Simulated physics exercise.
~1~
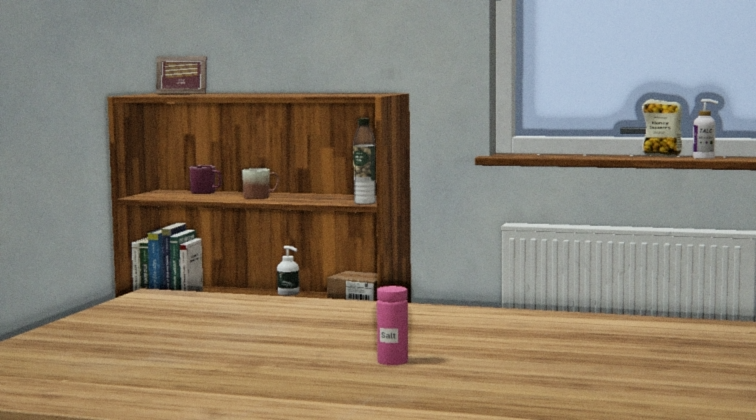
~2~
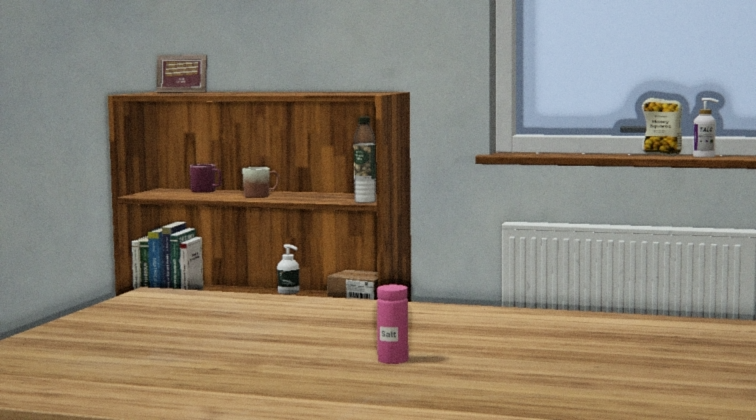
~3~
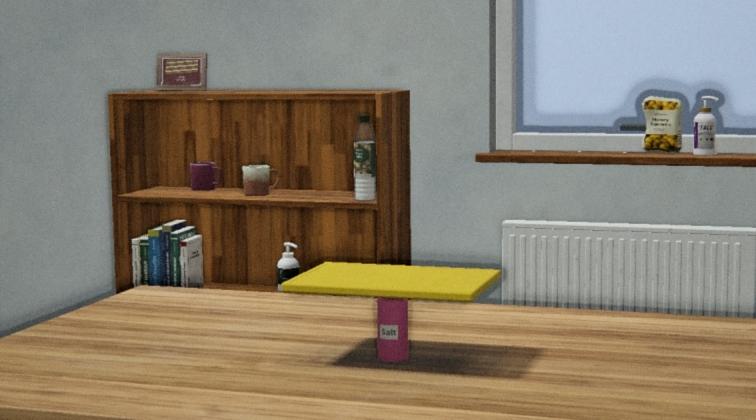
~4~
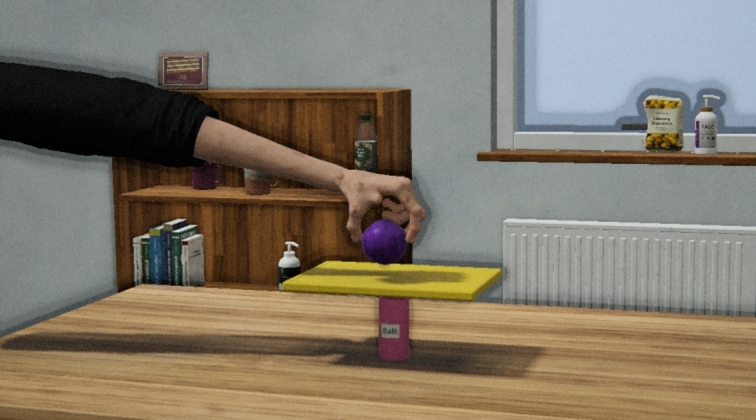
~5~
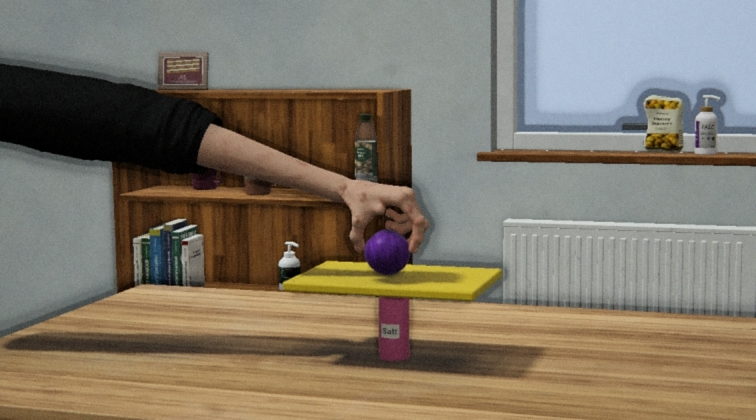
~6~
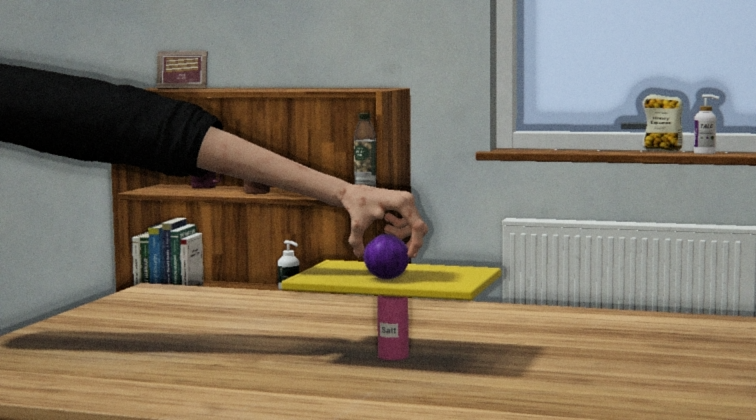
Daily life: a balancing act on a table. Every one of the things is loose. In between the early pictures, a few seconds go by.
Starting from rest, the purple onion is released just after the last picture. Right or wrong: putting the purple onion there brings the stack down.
Wrong, the stack stays up.
Then, 0.30 s on from there, no change.
Then, 0.70 s on from there, purple onion resting near (386, 258).
In the end, all 3 unmoved. At the end, from the last picture's camera, purple onion near (386, 258). The stack holds.
